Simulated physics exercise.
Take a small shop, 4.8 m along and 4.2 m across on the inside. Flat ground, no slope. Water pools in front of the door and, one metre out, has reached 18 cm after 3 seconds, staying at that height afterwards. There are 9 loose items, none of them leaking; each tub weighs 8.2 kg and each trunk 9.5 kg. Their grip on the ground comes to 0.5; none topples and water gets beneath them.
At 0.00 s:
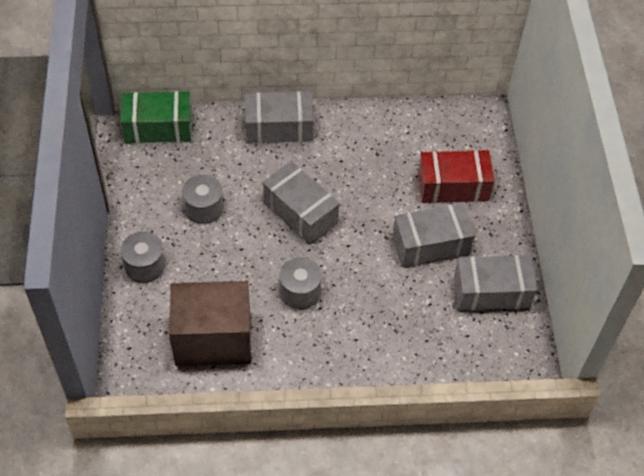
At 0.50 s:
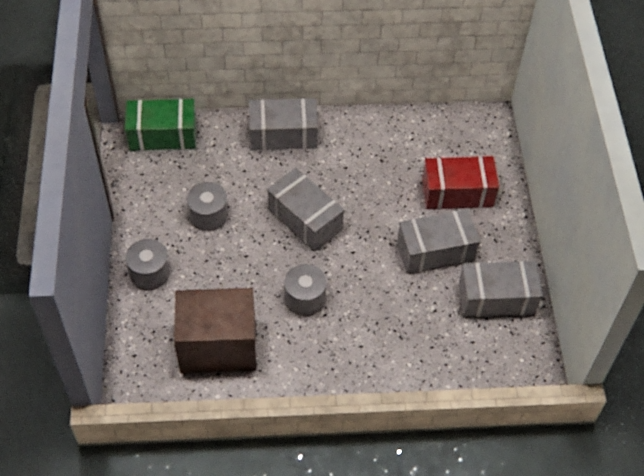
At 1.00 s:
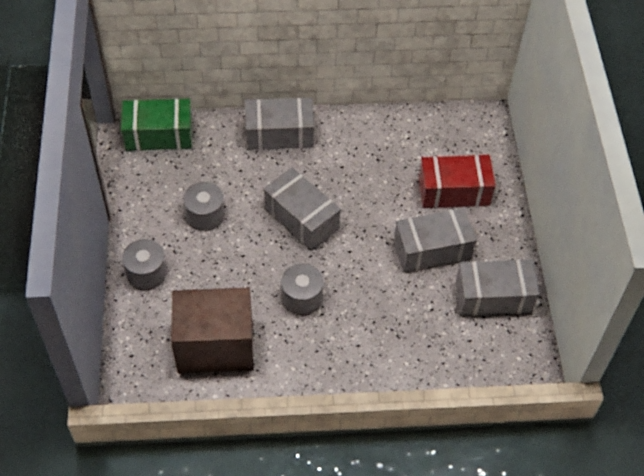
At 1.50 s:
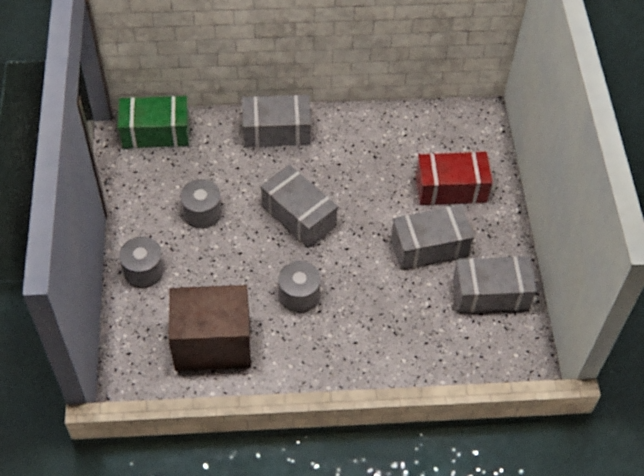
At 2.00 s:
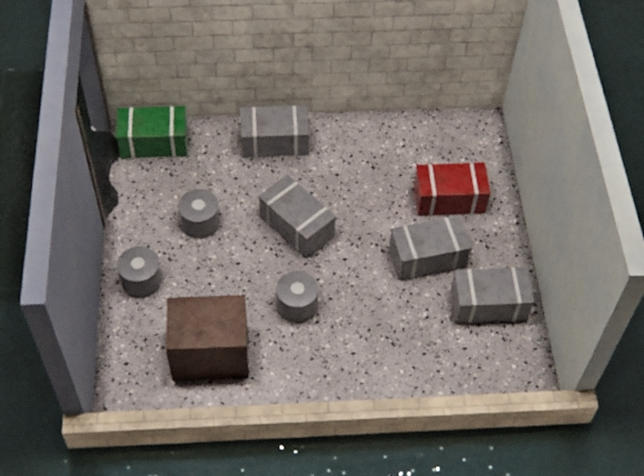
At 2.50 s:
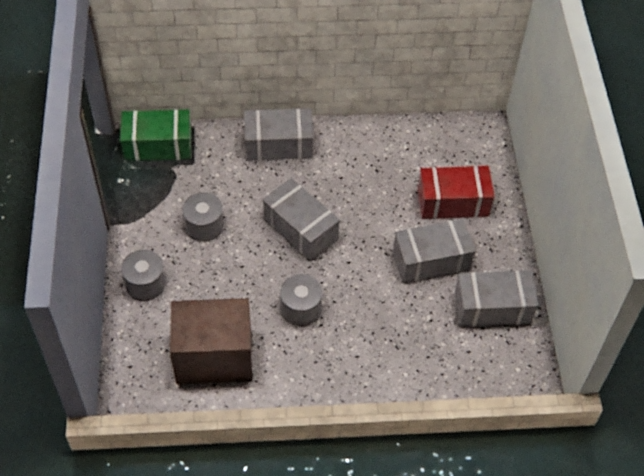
Dark water surrounding a small walled room, then seeping through the left doorway and spreading near the unmoving green trunk.
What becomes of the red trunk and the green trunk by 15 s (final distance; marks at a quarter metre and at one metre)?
Expect the red trunk to be well off its spot and the green trunk to be well off its spot.
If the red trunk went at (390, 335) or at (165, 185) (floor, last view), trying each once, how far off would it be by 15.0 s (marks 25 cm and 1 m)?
First try it drifts well away, second try it drifts well away.
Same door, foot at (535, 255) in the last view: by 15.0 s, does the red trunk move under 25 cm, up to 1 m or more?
Under that change the red trunk is pushed a bit.
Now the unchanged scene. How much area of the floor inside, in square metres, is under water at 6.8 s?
Close to 15 m2, I'd say.
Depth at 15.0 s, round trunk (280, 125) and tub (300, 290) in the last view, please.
Around 12 cm and 10 cm.
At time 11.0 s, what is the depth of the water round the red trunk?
Roughly 11 cm deep.
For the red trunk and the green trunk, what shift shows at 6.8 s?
Close to 50 cm for the first and 300 cm for the second.
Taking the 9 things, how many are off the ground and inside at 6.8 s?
I count 3.
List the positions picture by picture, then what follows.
The first picture shows the red trunk at (457, 166) rests on the ground; the green trunk at (155, 107), on the bottom; 0.0 m2 under water; 0 of 9 have shifted.
The second picture shows the red trunk at (462, 173), on the bottom; the green trunk at (160, 114), on the bottom; 0.0 m2 under water; 0 of 9 have shifted.
The third picture shows the red trunk at (458, 171), on the bottom; the green trunk at (156, 114), on the bottom; 0.0 m2 under water; 0 of 9 have shifted.
The fourth picture shows the red trunk at (455, 168), on the bottom; the green trunk at (153, 112), on the bottom; water covers 0.0 m2; 0 of 9 have shifted.
The fifth picture shows the red trunk at (453, 179) rests on the ground; the green trunk at (151, 122) rests on the ground; water covers 0.1 m2; 0 of 9 have shifted.
The sixth picture shows the red trunk at (457, 182), on the bottom; the green trunk at (155, 125) rests on the ground; 0.6 m2 under water; 0 of 9 have shifted.
After 3.5 s the red trunk is near (457, 182), 0.0 m from its start, aground; the green trunk is near (170, 113), 0.2 m from its start, aground; 0 afloat.
After 6.8 s the red trunk is near (496, 190), 0.5 m from its start, afloat; the green trunk is near (393, 162), 2.8 m from its start, afloat; 3 afloat.
After 11.0 s the red trunk is near (520, 339), 2.1 m from its start, afloat; the green trunk is near (434, 304), 4.0 m from its start, afloat; 6 afloat.
After 15.0 s the red trunk is near (333, 326), 2.4 m from its start, afloat; the green trunk is near (358, 259), 3.0 m from its start, afloat; 9 afloat.
